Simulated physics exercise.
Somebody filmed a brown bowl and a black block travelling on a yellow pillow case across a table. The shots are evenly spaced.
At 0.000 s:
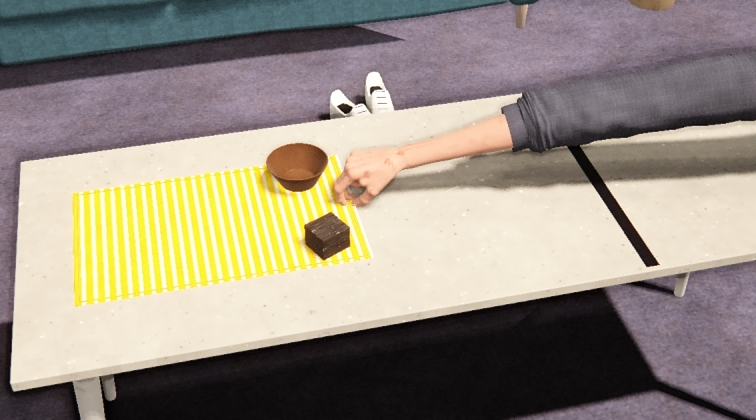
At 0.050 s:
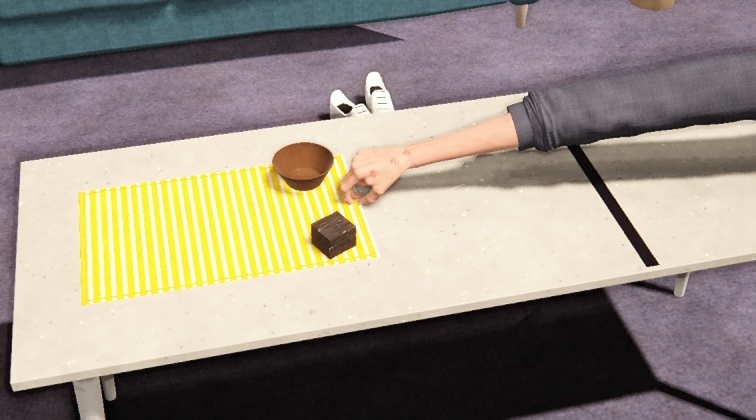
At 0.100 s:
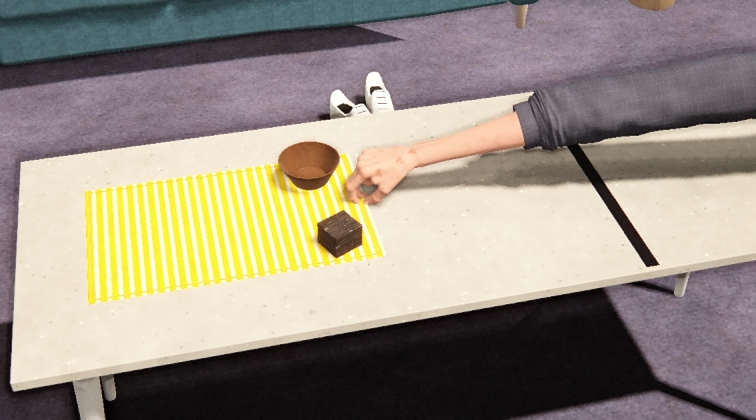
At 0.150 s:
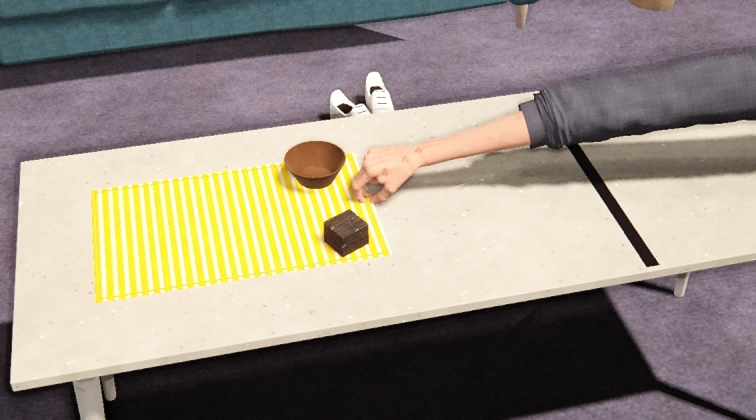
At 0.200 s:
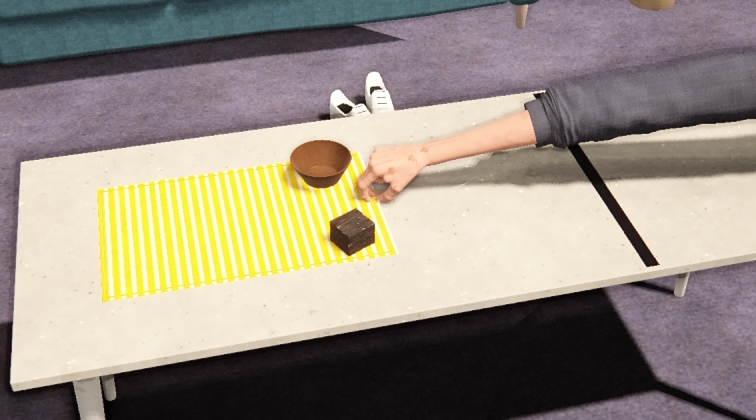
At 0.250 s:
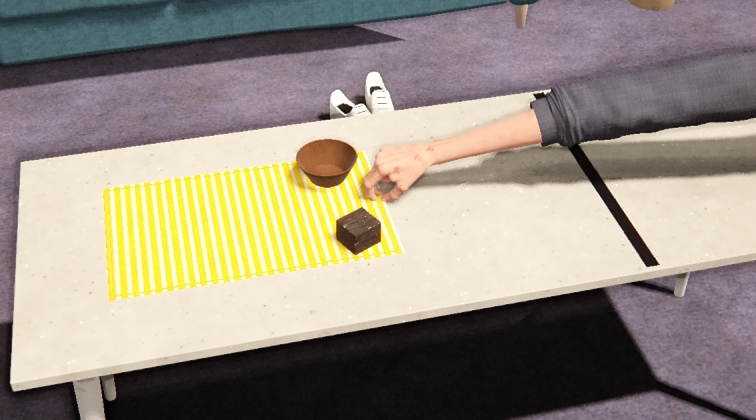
On a pale table, a hand slowly pulling a yellow striped cloth to the right, carrying a brown bowl and black block.
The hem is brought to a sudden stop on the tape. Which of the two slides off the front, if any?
The brown bowl keeps its seat and the black block stays on the cloth.
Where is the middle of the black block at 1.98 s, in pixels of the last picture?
Near (566, 198).
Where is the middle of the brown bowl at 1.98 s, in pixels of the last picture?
Close to (521, 139).
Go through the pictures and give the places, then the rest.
Pillow case end (374, 258); brown bowl (297, 161); black block (327, 226); tape (642, 249), in the first picture.
Pillow case end (380, 257), far hem (82, 306); black block (333, 225), in the second picture.
Pillow case end (386, 256); brown bowl (309, 159), in the third picture.
Pillow case end (392, 255), far hem (96, 304); black block (346, 223), in the fourth picture.
Pillow case end (399, 254); brown bowl (321, 158), in the fifth picture.
Pillow case end (405, 253), far hem (110, 301); brown bowl (327, 157); black block (359, 221); tape (642, 249), in the sixth picture.
After 1.98 s, hem at the tape; brown bowl on the cloth near (521, 139); black block on the cloth near (566, 198).
After 2.09 s, hem at the tape; brown bowl on the cloth near (530, 138); black block on the cloth near (576, 197).
In the end, hem at the tape; brown bowl on the cloth near (530, 138); black block on the cloth near (576, 197). The brown bowl stays on the cloth and the black block remains aboard.
